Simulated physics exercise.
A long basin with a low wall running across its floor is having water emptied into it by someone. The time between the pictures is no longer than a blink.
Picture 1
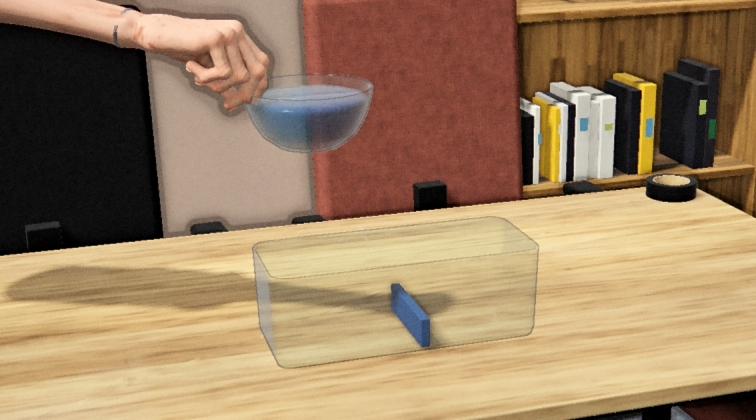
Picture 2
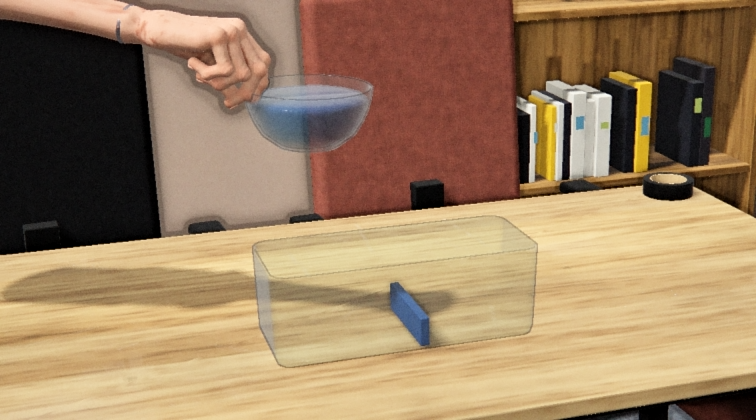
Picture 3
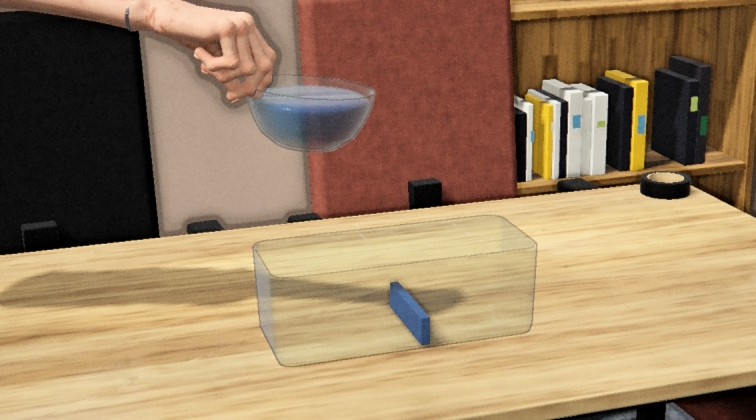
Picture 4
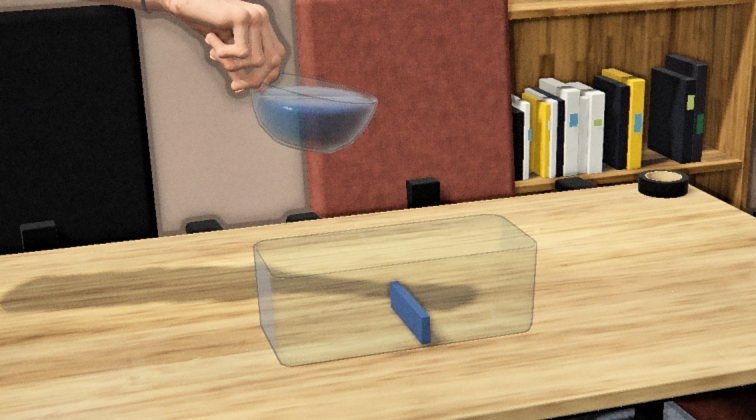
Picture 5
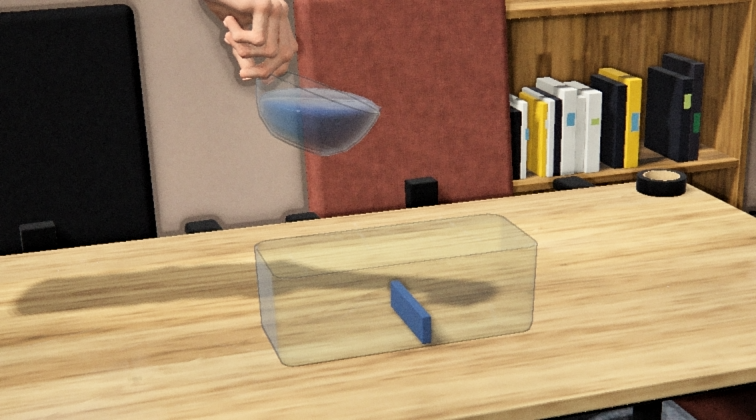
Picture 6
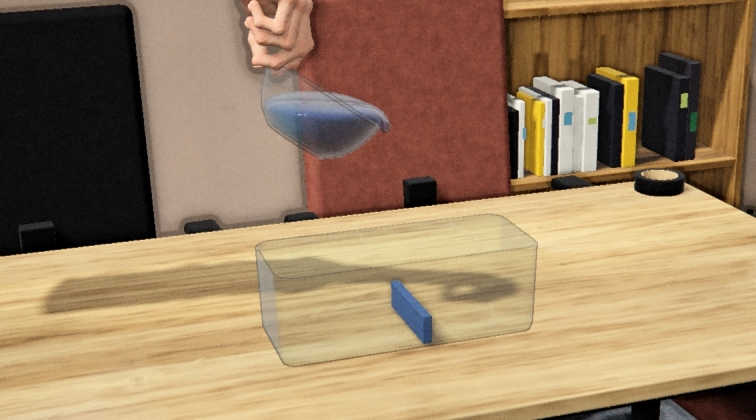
A hand tilting a clear bowl of blue water rightward above a long transparent basin, the water reaching the lip and starting over.
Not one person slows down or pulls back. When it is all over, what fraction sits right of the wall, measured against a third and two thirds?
It finishes at between a third and two thirds.
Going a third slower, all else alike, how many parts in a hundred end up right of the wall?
It comes to 70 per cent or so.
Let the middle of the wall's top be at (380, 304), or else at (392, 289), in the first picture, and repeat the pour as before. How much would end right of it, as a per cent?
Note - case one near 80 %, case two near 75 %.
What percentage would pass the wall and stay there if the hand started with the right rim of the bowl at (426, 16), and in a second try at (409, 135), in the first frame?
It would come to near 65 per cent, and then near 75 per cent.
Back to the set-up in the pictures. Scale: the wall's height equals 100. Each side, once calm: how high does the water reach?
Once it settles, the left reaches around 30 and the right around 50.
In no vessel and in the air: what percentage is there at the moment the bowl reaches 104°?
40 per cent.
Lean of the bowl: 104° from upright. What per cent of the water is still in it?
Roughly 5 %.
A moment on, the bowl is tipped right over and 5 per cent is still to pour, 5 is left of the wall and 48 right of it.
Next, the bowl is tipped right over and 0 per cent is still to pour, 38 is left of the wall and 57 right of it.
Then the bowl is tipped right over and 0 per cent is still to pour, 42 is left of the wall and 56 right of it.
Later the bowl is tipped right over and 0 per cent is still to pour, 42 is left of the wall and 56 right of it.
At rest 42 per cent lies left of the wall, 56 right of it and 2 outside.
